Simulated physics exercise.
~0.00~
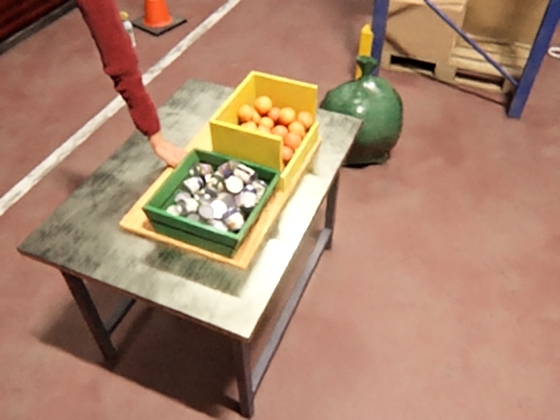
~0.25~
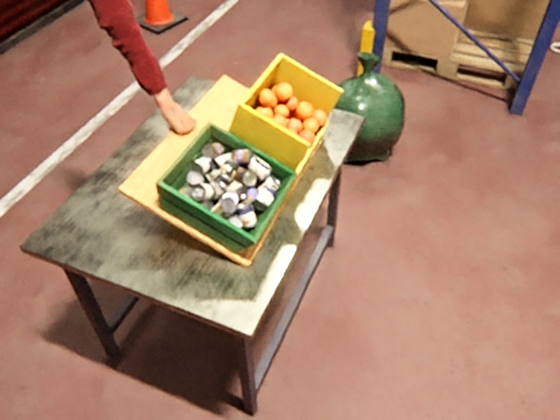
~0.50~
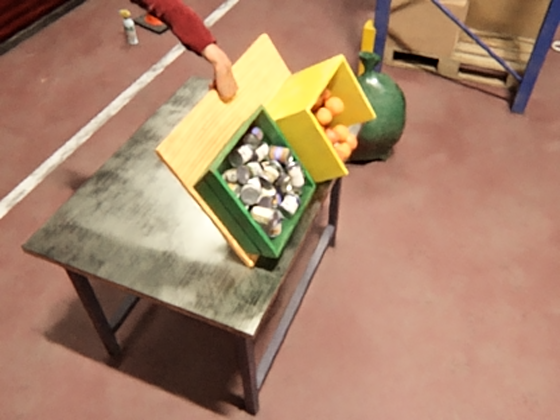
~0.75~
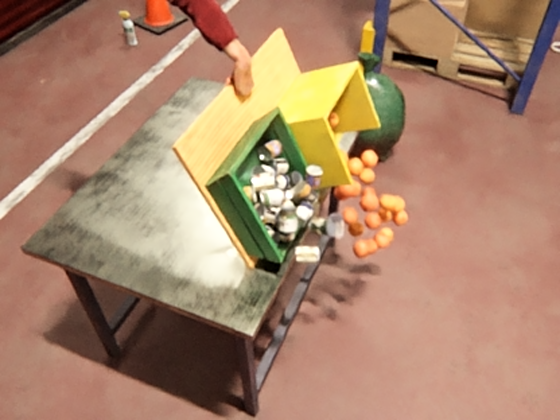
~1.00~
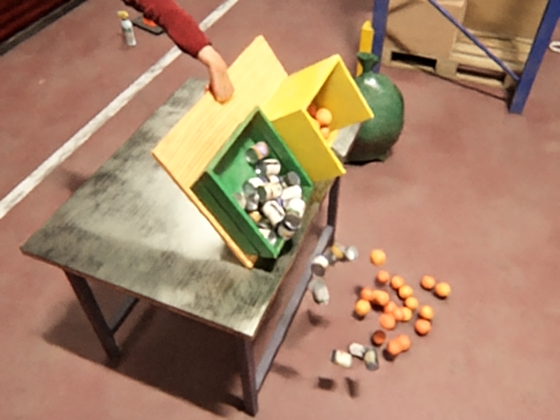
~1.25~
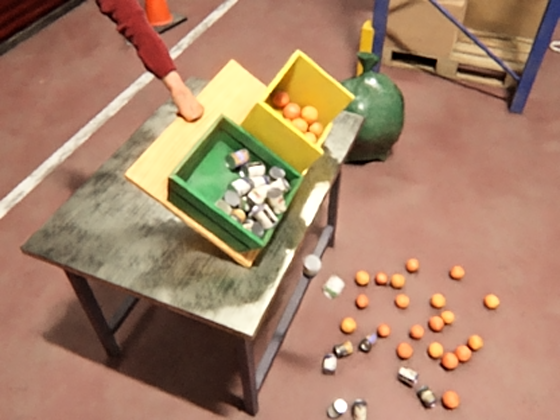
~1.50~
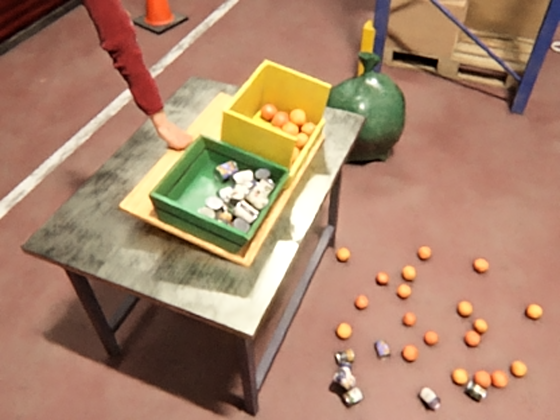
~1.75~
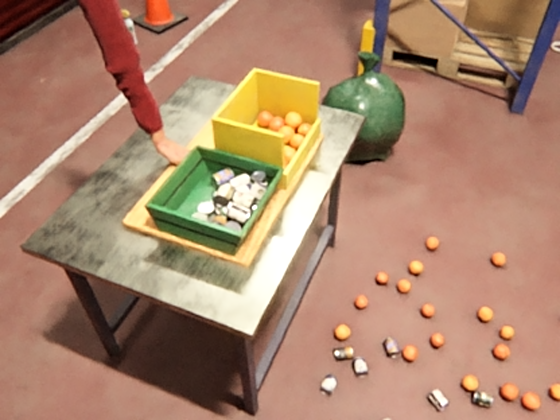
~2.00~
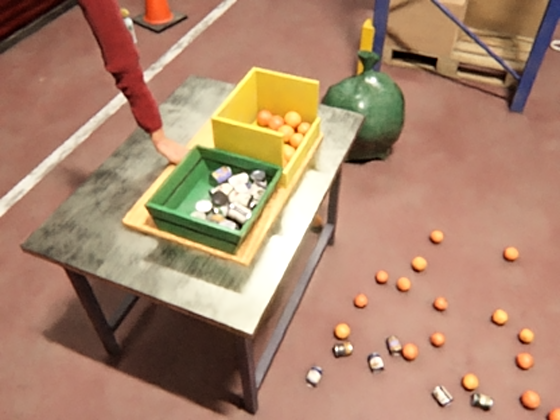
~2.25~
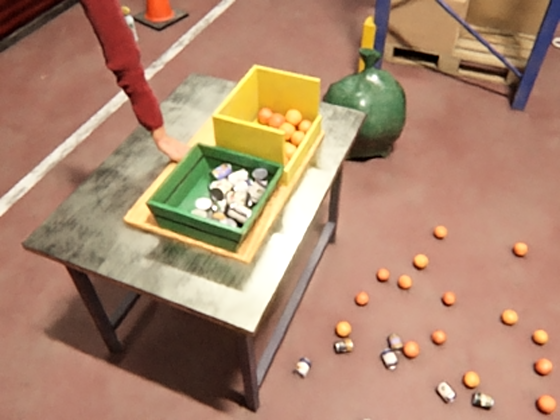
A hand tips a board of two tubs, spilling oranges and tins, then lowers it.
